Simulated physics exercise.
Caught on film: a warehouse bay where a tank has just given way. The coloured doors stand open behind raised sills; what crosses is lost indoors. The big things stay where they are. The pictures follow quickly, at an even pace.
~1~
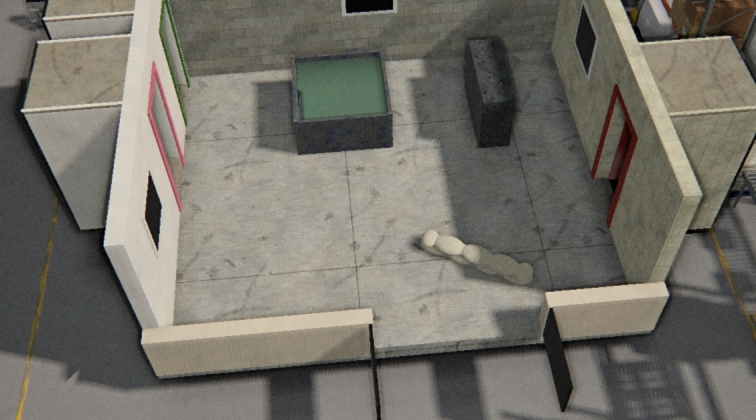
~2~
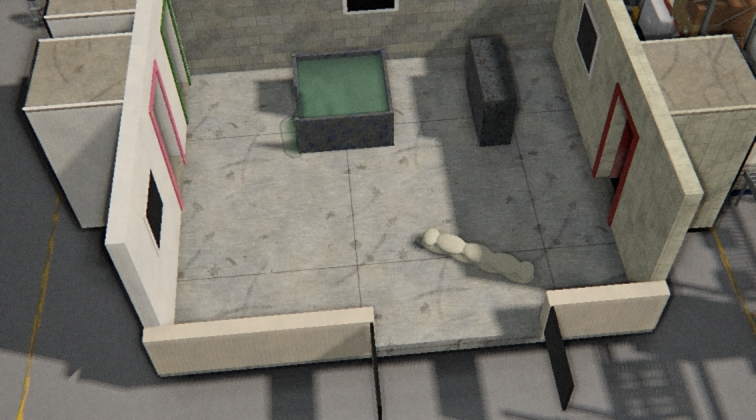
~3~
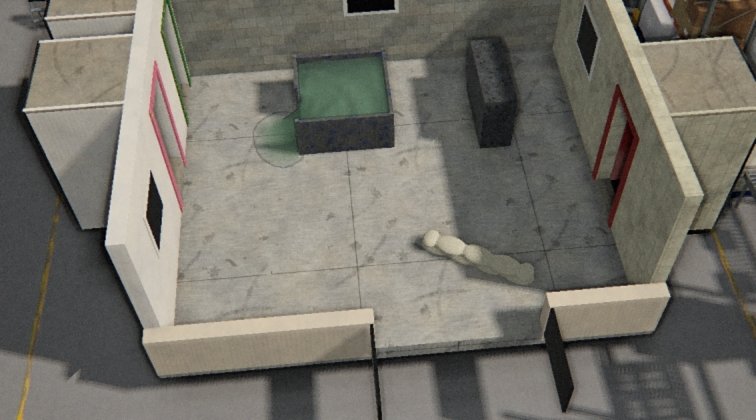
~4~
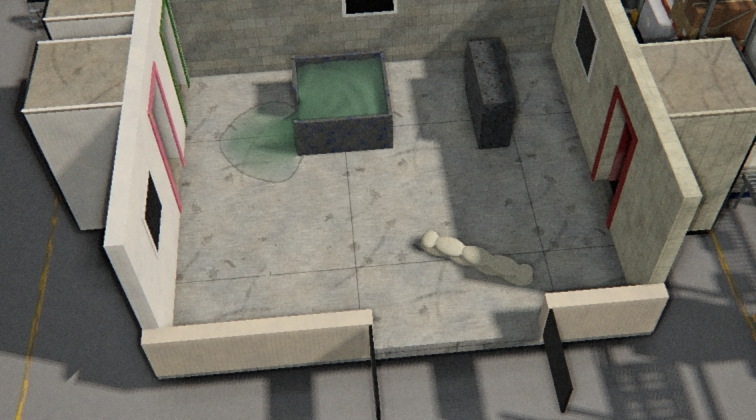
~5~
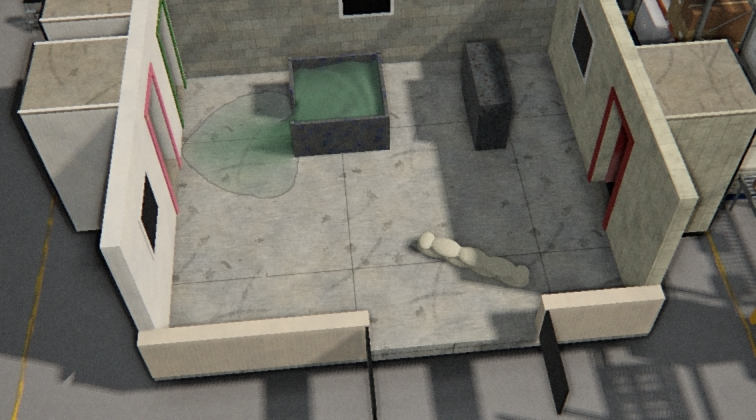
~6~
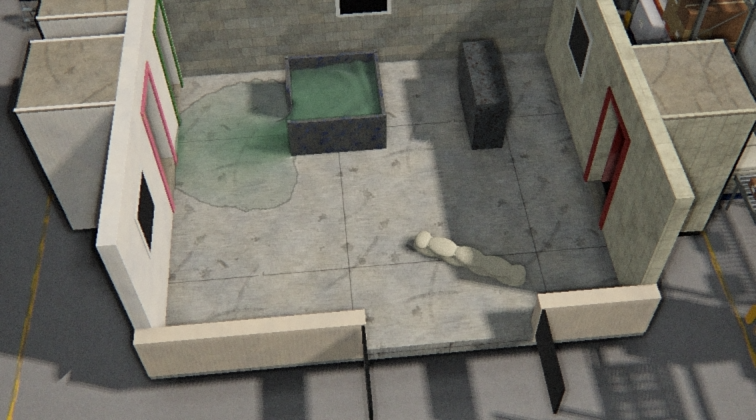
In the video, a dark, square tank of green water stands still in a roofless warehouse bay with coloured doorways, then water pours from its left side and spreads left and forward across the grey floor in a widening pool.
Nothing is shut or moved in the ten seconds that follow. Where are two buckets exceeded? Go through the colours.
The pink door admits no more than that; the green door lets in a lot; the red door admits no more than that.
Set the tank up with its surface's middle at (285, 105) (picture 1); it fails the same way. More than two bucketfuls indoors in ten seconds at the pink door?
My reading: The pink one takes more.
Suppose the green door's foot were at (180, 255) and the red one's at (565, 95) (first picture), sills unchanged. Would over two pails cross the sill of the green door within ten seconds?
Then: The green door holds.
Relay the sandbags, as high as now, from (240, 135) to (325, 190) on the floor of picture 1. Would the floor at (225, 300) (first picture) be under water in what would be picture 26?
At that place: Wet.
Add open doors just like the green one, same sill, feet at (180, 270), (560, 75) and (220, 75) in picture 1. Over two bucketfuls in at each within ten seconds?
In that order: Lets less in, is under, is over.
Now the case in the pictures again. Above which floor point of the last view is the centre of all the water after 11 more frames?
Around (275, 147).
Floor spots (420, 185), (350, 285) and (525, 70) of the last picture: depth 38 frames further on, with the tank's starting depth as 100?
In that order: 0, 6 and 4 per cent.
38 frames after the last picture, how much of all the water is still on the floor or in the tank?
I make it 94 per cent.
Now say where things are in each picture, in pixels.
The first frame shows the water tank at (340, 88) is whole and still.
In the second frame, water pours out at (301, 125) and has run to (299, 155).
In the third frame, water pours out at (301, 128) and has run to (258, 133).
In the fourth frame, the front is at (226, 151), out from the gap at (300, 129).
In the fifth frame, the front is at (188, 155), out from the gap at (297, 130).
In the sixth frame, the front is at (176, 182), out from the gap at (293, 129).
A moment on, water covers 20 % of the floor; the pink door wet at the sill, nothing in, the green door under two buckets in, the red door not reached.
Next, water covers 20 % of the floor; the pink door under two buckets in, the green door over two buckets in, the red door not reached.
Then, water covers 35 % of the floor; the pink door under two buckets in, the green door over two buckets in, the red door not reached.
Later, water covers 60 % of the floor; the pink door under two buckets in, the green door far over two buckets in, the red door not reached.
In the end, water covers 85 % of the floor; the pink door under two buckets in, the green door far over two buckets in, the red door wet at the sill, nothing in.
